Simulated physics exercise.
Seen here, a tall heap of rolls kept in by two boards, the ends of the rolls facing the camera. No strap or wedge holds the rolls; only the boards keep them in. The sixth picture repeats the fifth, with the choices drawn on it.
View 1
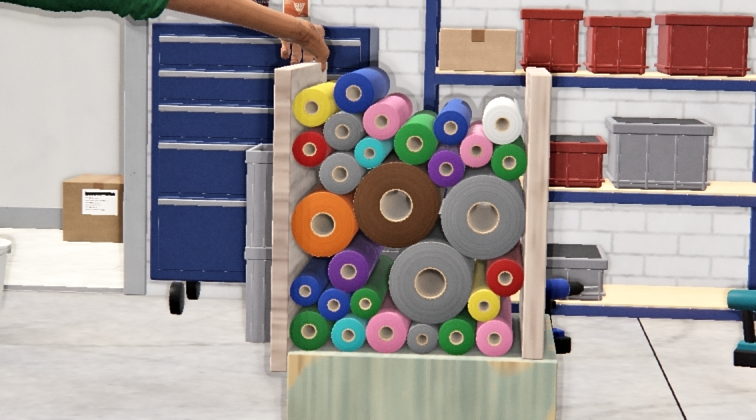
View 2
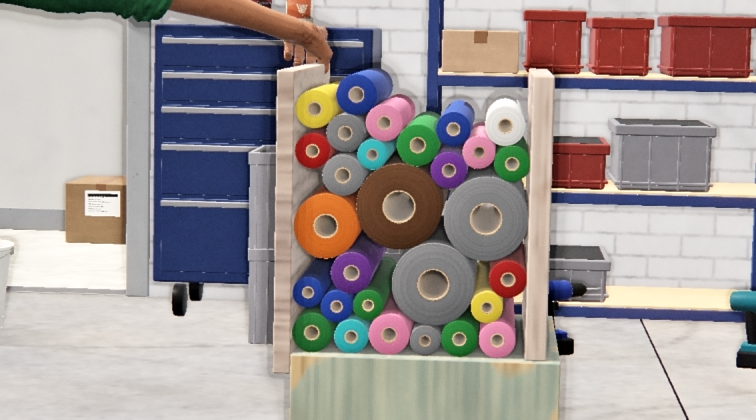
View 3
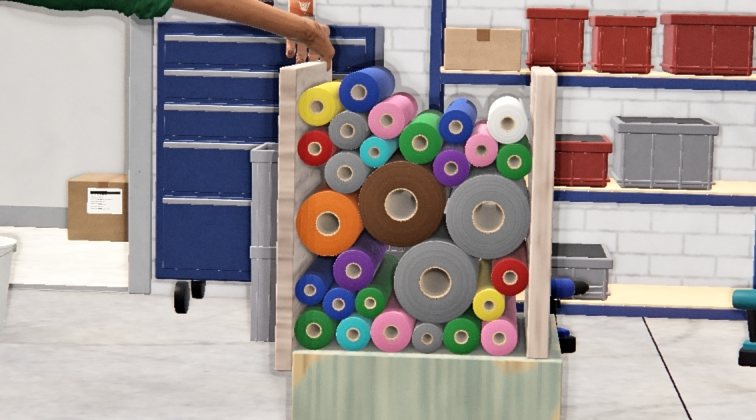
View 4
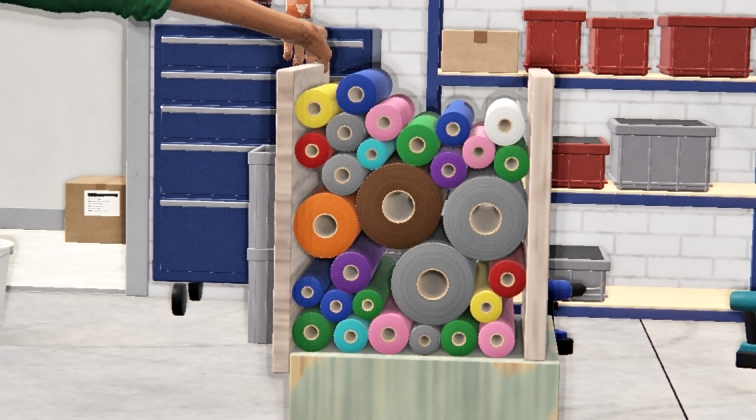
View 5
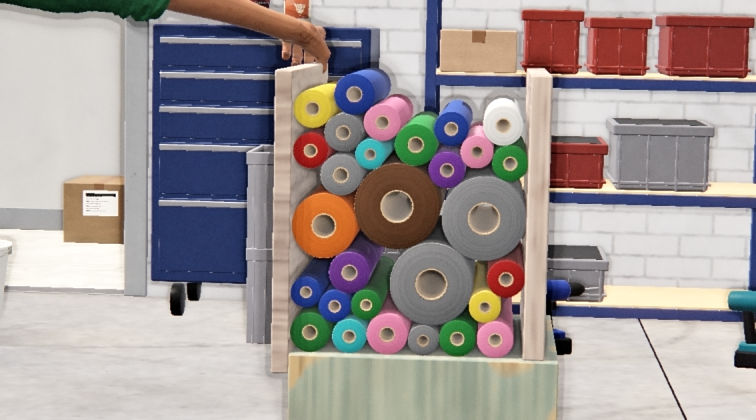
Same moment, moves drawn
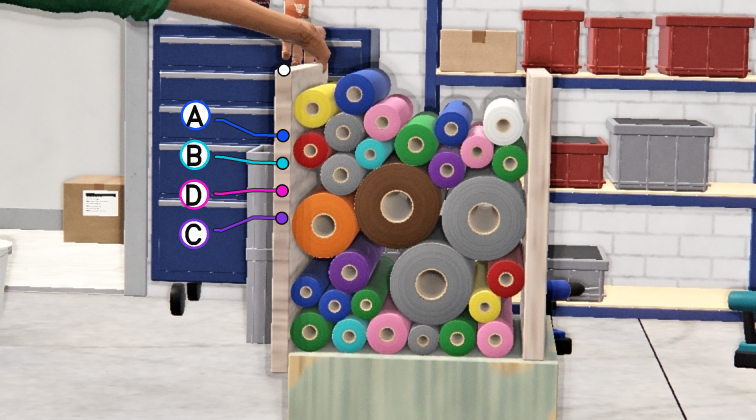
The footage shows a hand reaching from the upper left to the top of the left board beside a stack of colourful rolls held between two upright boards, while the view shifts very slightly and the rolls stay in place.
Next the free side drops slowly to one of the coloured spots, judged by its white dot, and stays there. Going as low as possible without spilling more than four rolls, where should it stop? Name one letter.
No lower than C.
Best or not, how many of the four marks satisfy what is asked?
Four of the four.
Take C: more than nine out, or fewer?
It loses fewer than nine.
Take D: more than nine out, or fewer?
It loses fewer than nine.
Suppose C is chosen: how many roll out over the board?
The count is three.
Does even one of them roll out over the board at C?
At C: Yes.
On the marked copy, A at (283, 136); B at (282, 163); C at (282, 218); D at (282, 191); the white dot at (284, 70).
Following C. Soon after the start, top of the board (293, 136).
Later, top of the board (292, 210).
In the end, top of the board (292, 217), three out over the board.
As for the rest, A none out over the board; B none out over the board; D none out over the board.
